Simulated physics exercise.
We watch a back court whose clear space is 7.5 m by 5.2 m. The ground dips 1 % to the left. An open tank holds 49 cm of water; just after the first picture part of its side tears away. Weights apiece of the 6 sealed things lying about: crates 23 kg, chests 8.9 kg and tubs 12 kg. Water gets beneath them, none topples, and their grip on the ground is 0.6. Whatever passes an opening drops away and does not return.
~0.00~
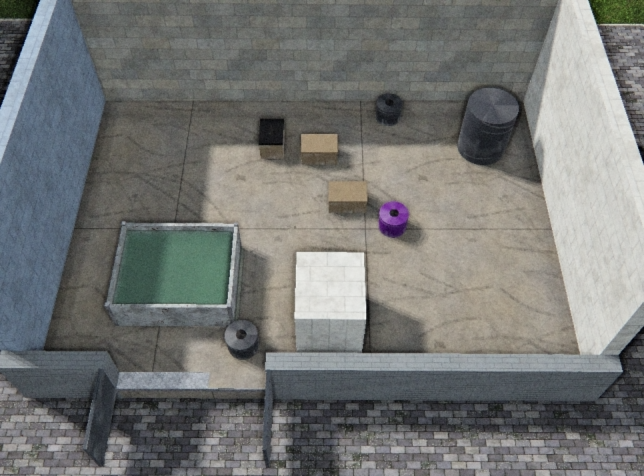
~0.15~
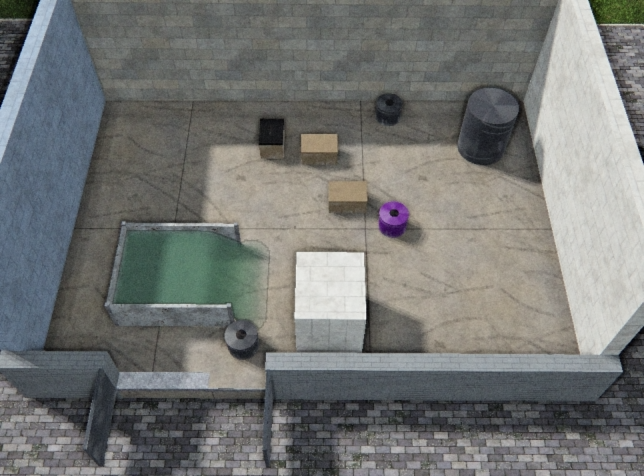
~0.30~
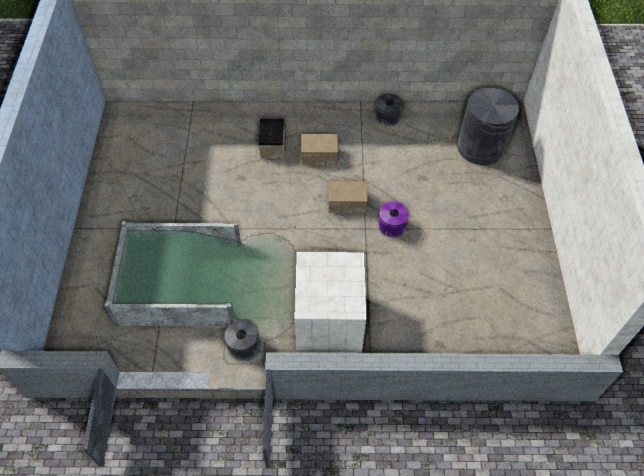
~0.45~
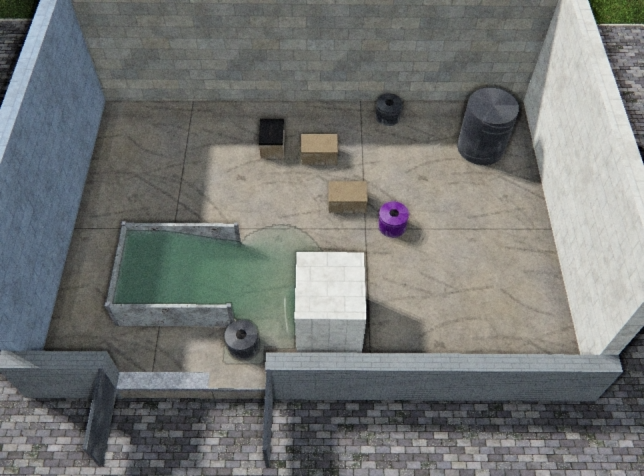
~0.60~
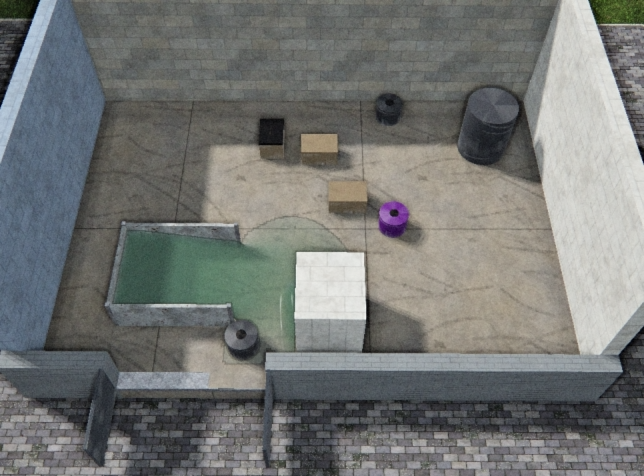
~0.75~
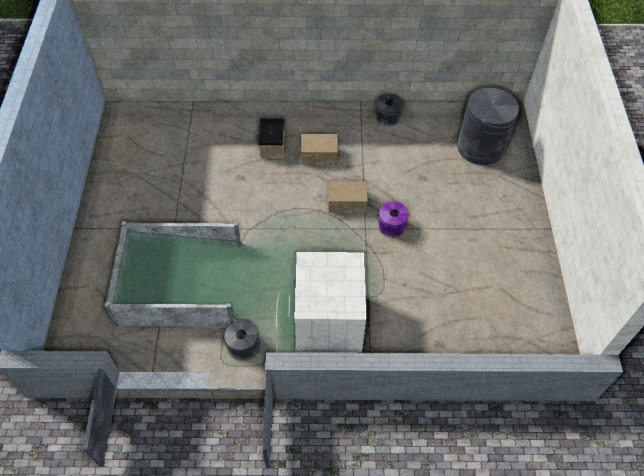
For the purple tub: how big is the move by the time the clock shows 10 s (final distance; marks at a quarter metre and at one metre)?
The purple tub travels far.
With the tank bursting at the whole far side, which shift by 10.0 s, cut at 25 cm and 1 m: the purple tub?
In that case the purple tub stays put.
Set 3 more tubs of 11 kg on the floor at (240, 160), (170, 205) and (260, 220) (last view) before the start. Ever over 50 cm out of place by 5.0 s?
In turn: Short of it, less, under.
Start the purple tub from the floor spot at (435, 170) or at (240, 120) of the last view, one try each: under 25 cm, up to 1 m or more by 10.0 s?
In turn: It barely shifts; it holds its place.
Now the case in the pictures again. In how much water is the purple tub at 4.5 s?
Roughly 5 cm.
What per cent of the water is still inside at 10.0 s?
Some 84 per cent remains.
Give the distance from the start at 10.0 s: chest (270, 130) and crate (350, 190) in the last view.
In that order: 0 cm, 60 cm.
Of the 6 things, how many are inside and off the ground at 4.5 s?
0 of them.
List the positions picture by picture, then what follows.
The first frame shows the purple tub at (394, 213) rests on the ground; 2.1 m2 under water; 0 of 6 have shifted.
The second frame shows the purple tub at (394, 213), on the bottom; 2.8 m2 under water; 0 of 6 have shifted.
The third frame shows the purple tub at (394, 213), on the bottom; water covers 3.5 m2; 0 of 6 have shifted.
The fourth frame shows the purple tub at (394, 213) rests on the ground; water covers 4.1 m2; 0 of 6 have shifted.
The fifth frame shows the purple tub at (394, 213) rests on the ground; water covers 4.8 m2; 0 of 6 have shifted.
The sixth frame shows the purple tub at (394, 213) rests on the ground; water covers 5.6 m2; 0 of 6 have shifted.
After 2.0 s the purple tub is near (437, 201), 0.7 m from its start, aground; 0 of 6 are out; 0 afloat.
After 4.5 s the purple tub is near (483, 186), 1.5 m from its start, aground; 0 of 6 are out; 0 afloat.
After 7.0 s the purple tub is near (483, 186), 1.5 m from its start, aground; 0 of 6 are out; 0 afloat.
After 10.0 s the purple tub is near (483, 186), 1.5 m from its start, aground; 0 of 6 are out; 0 afloat.
